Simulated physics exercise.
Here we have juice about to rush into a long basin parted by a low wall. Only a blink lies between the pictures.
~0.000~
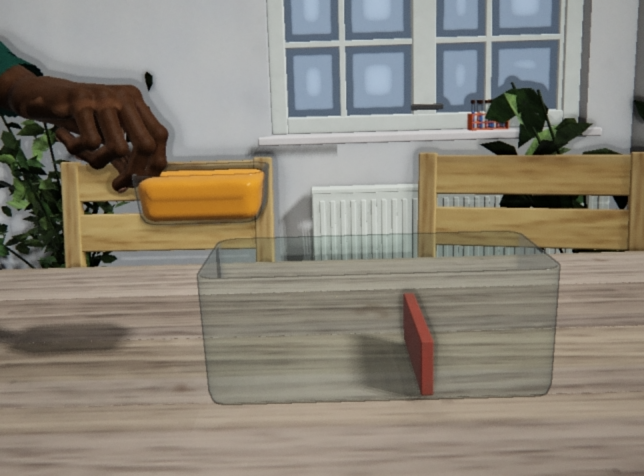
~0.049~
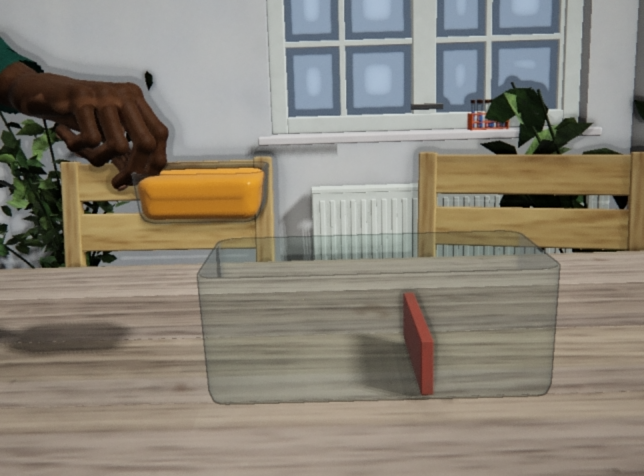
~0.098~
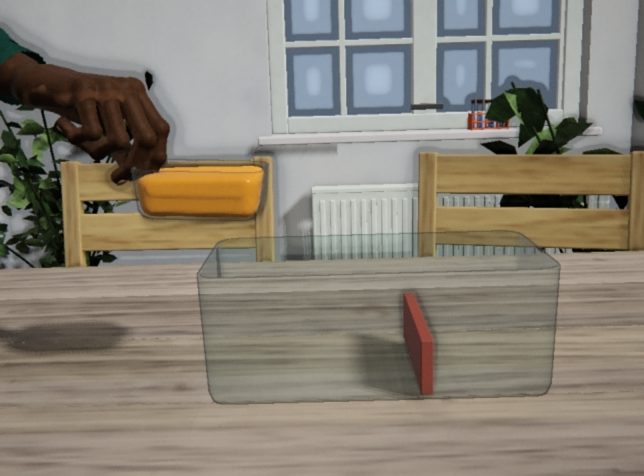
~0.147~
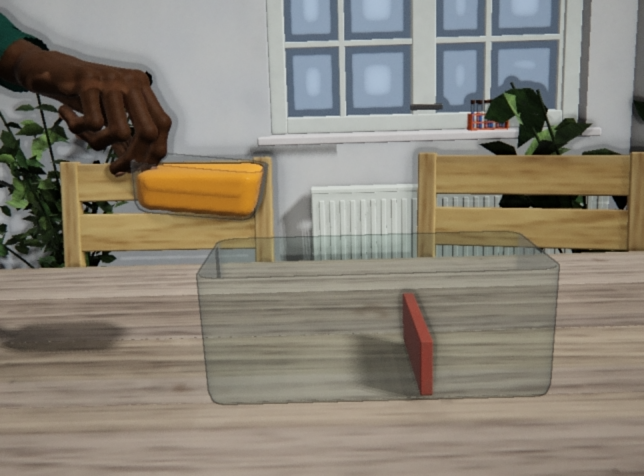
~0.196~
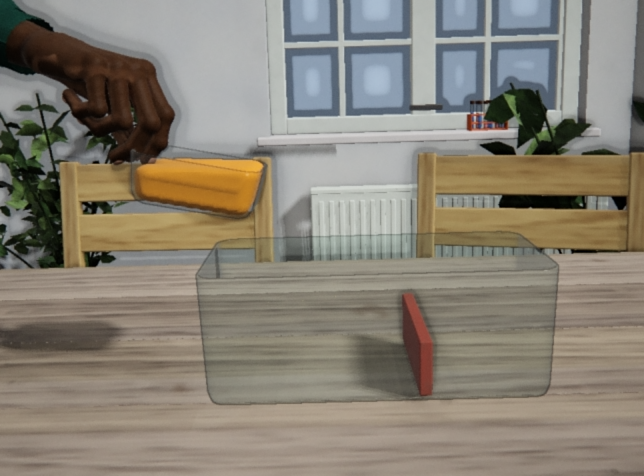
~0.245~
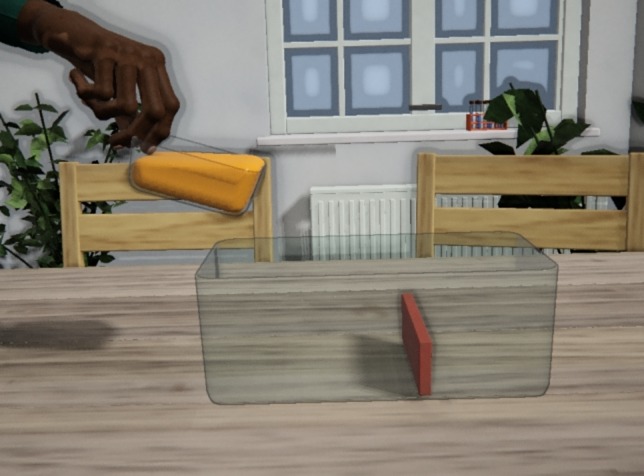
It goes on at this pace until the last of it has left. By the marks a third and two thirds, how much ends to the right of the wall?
The share right of the wall is less than a third.
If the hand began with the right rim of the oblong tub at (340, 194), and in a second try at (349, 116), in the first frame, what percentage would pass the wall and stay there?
Near 65 % and 80 %.
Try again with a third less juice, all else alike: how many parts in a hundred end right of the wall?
Near 5 %.
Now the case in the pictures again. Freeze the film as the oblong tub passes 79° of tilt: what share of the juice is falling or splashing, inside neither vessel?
About 50 per cent.
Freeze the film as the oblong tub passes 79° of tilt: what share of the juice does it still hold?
Near 20 %.
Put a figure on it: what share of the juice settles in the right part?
Roughly 5 in a hundred.
A moment on, the oblong tub is tipped on its side and 19 per cent is still to pour, 33 is left of the wall and 0 right of it.
Next, the oblong tub is tipped right over and 1 per cent is still to pour, 93 is left of the wall and 1 right of it.
Then the oblong tub is tipped right over and 0 per cent is still to pour, 97 is left of the wall and 3 right of it.
Later the oblong tub is tipped right over and 0 per cent is still to pour, 97 is left of the wall and 3 right of it.
Finally, 97 per cent lies left of the wall, 3 right of it and 1 outside.
